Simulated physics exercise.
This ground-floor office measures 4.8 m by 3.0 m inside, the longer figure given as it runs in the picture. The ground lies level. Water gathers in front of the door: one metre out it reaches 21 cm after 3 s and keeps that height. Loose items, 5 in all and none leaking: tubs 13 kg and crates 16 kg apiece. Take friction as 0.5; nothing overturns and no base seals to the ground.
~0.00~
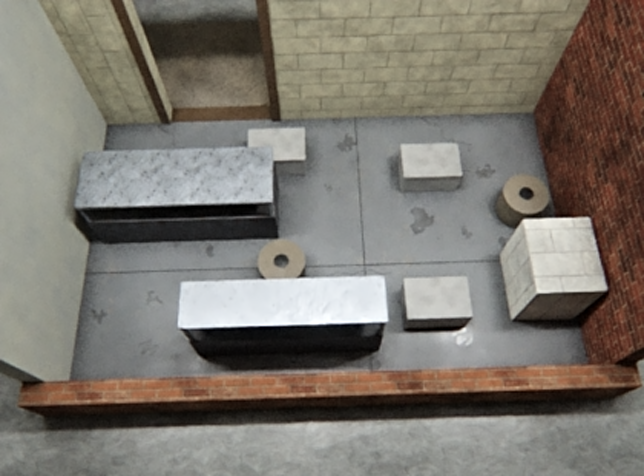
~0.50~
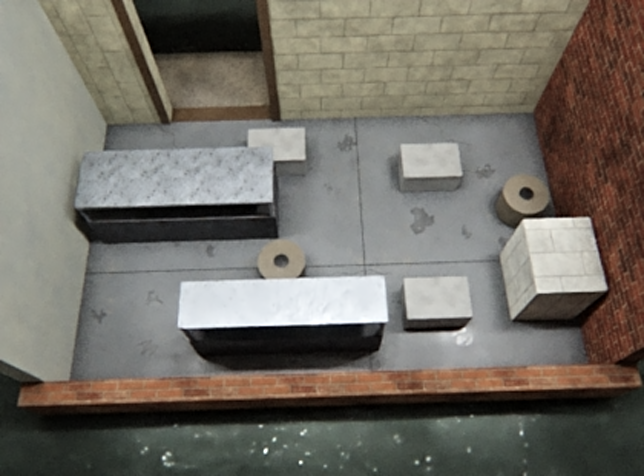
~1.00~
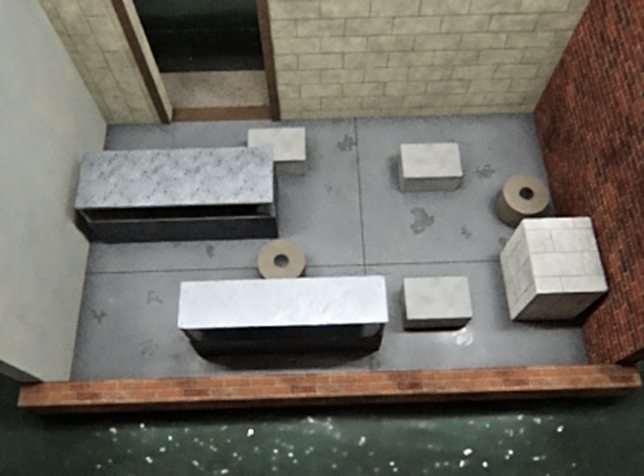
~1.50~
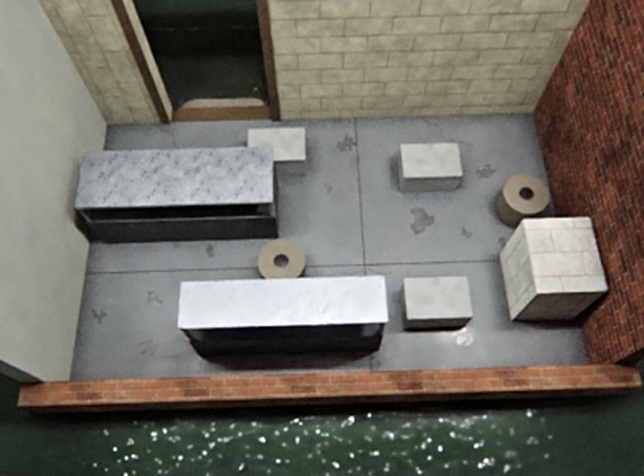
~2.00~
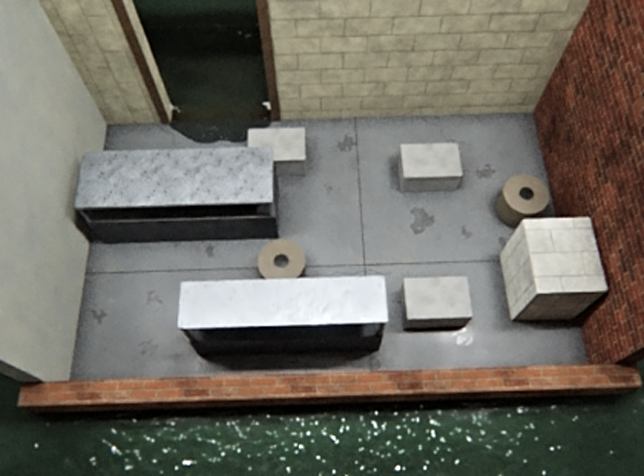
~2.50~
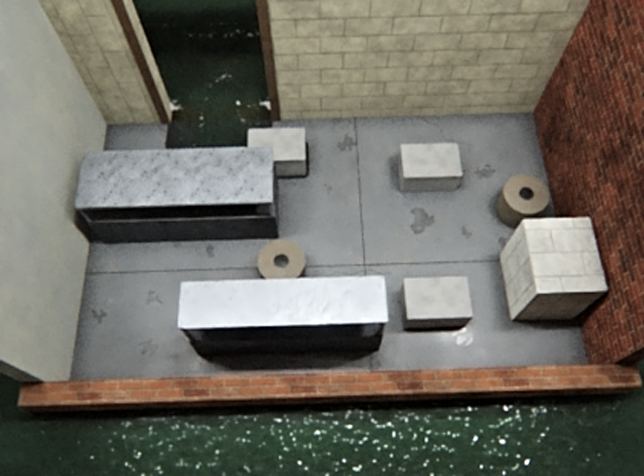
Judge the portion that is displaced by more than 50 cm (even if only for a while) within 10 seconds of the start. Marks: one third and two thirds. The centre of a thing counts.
That comes to one to two thirds.
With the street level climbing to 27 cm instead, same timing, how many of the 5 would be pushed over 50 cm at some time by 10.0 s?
Then 3.
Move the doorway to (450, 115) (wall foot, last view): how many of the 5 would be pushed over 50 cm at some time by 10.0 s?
In that case 4 of them.
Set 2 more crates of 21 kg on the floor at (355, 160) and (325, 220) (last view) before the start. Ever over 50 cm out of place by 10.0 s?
In turn: Past it, less.
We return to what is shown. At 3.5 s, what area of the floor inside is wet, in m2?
Some 2.5 m2.
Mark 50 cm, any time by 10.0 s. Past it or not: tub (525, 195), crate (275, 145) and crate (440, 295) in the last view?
In that order: Over, past it, short of it.
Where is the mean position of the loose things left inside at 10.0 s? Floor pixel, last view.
At about (427, 254).
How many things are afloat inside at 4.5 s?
I count 0.
After 3.5 s 0 of 5 are over 50 cm from their spots; 0 afloat.
After 4.5 s 1 of 5 are over 50 cm from their spots; 0 afloat.
After 7.0 s 1 of 5 are over 50 cm from their spots; 0 afloat.
After 10.0 s 2 of 5 are over 50 cm from their spots, and 3 have been at some point; 4 afloat.
